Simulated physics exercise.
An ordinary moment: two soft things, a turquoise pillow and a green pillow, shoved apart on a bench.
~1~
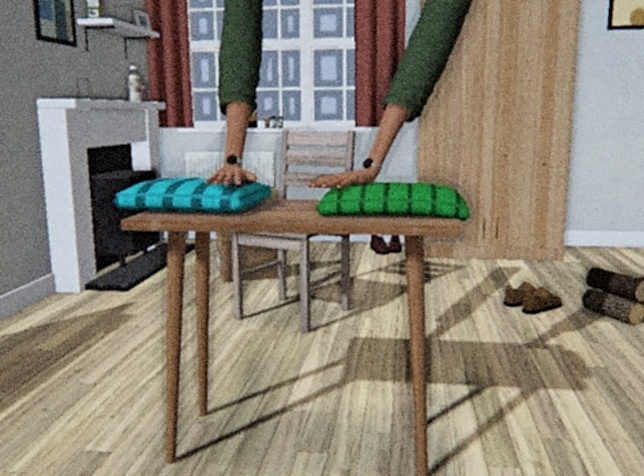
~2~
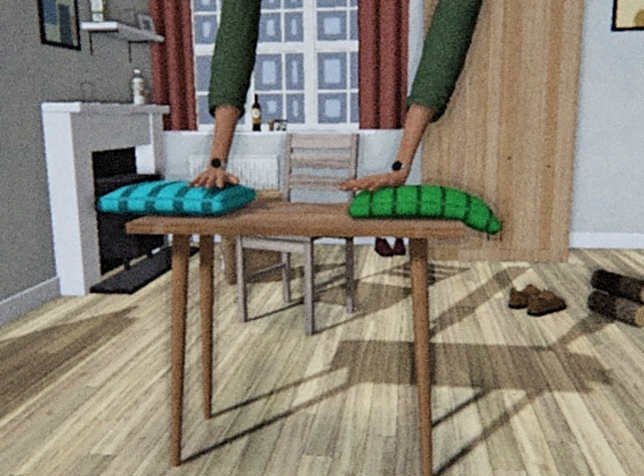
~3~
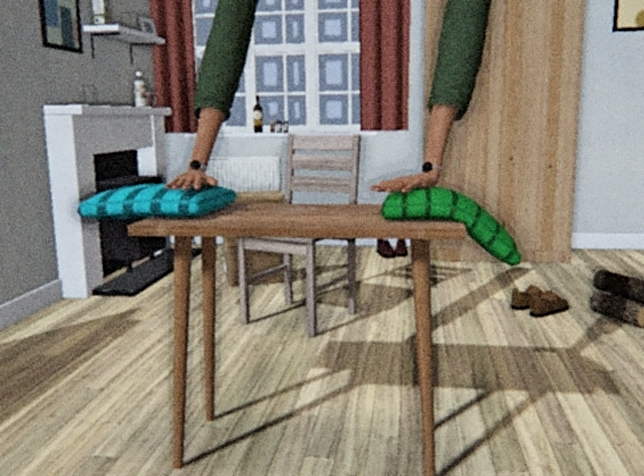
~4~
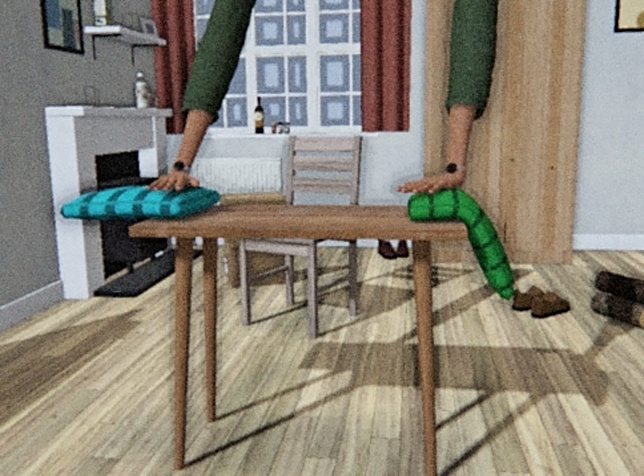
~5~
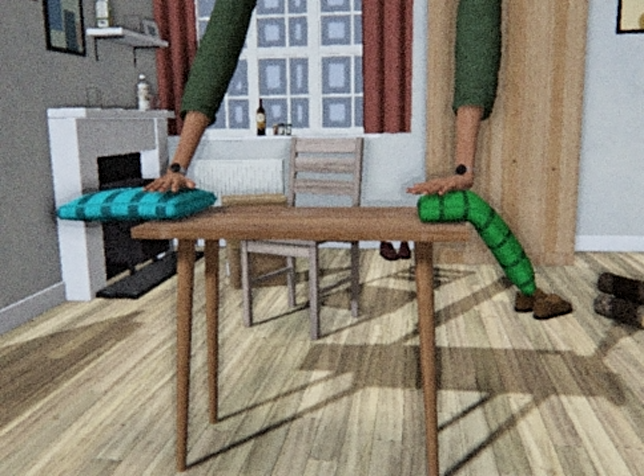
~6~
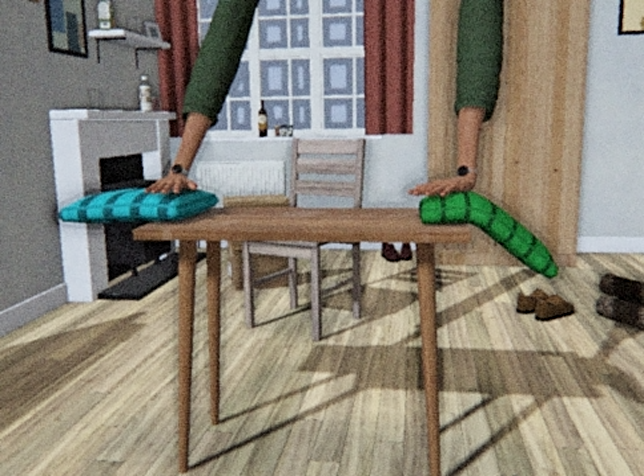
Two hands push a turquoise pillow left and a green pillow right, which bends downward and swings.
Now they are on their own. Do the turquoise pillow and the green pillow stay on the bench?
Outcome: The turquoise pillow slumps off the end; the green pillow tips over and falls.
Then, 0.44 s later than the last view, turquoise pillow falling near (149, 316); green pillow falling near (514, 389).
Then, 0.78 s later than the last view, turquoise pillow on the floor near (130, 392); green pillow on the floor near (577, 459).
Finally, turquoise pillow on the floor near (108, 428); green pillow on the floor near (582, 461). The turquoise pillow tips over and falls and the green pillow goes down.
